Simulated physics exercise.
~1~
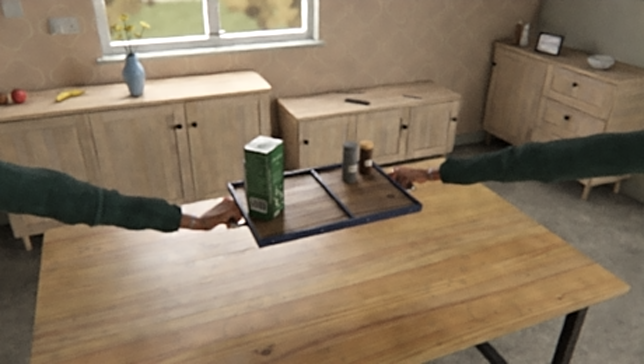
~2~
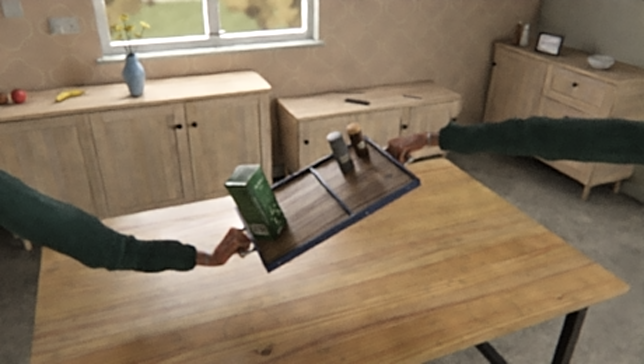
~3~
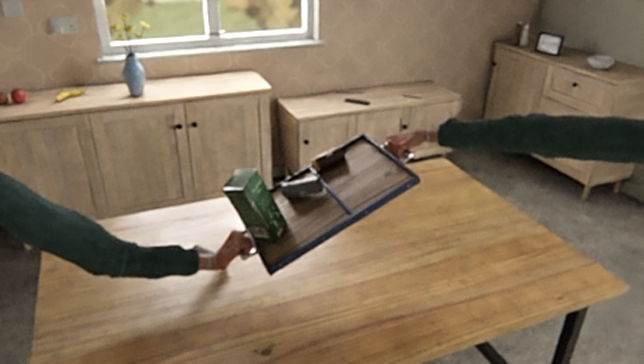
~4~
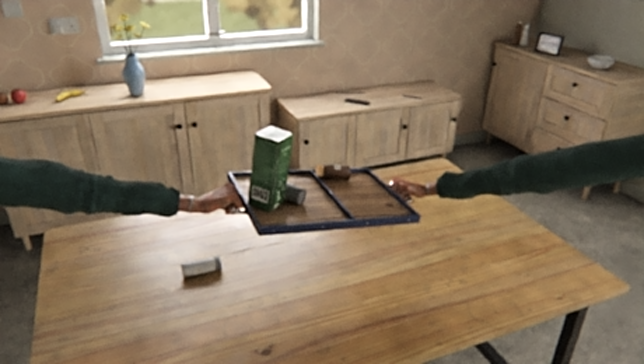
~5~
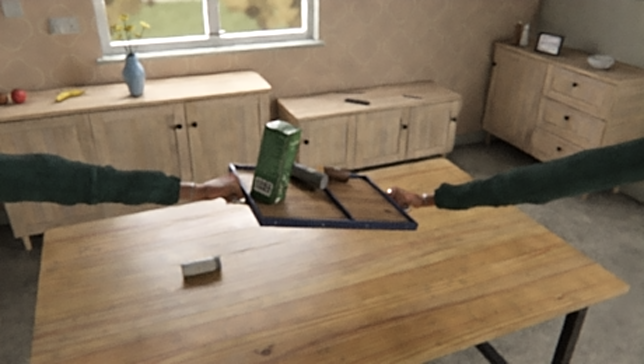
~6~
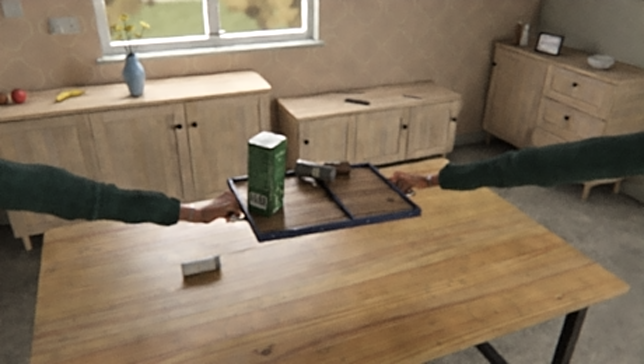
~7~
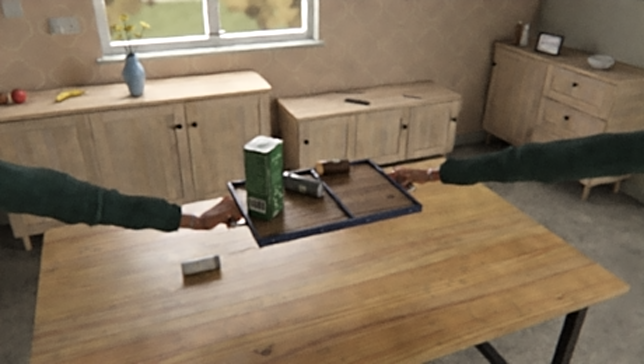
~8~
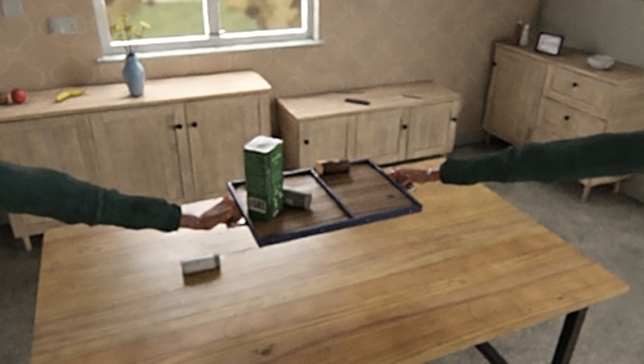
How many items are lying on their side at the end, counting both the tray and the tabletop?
Three items are lying on their side, with the grey and brown shakers on the tray and the pale shaker on the tabletop.
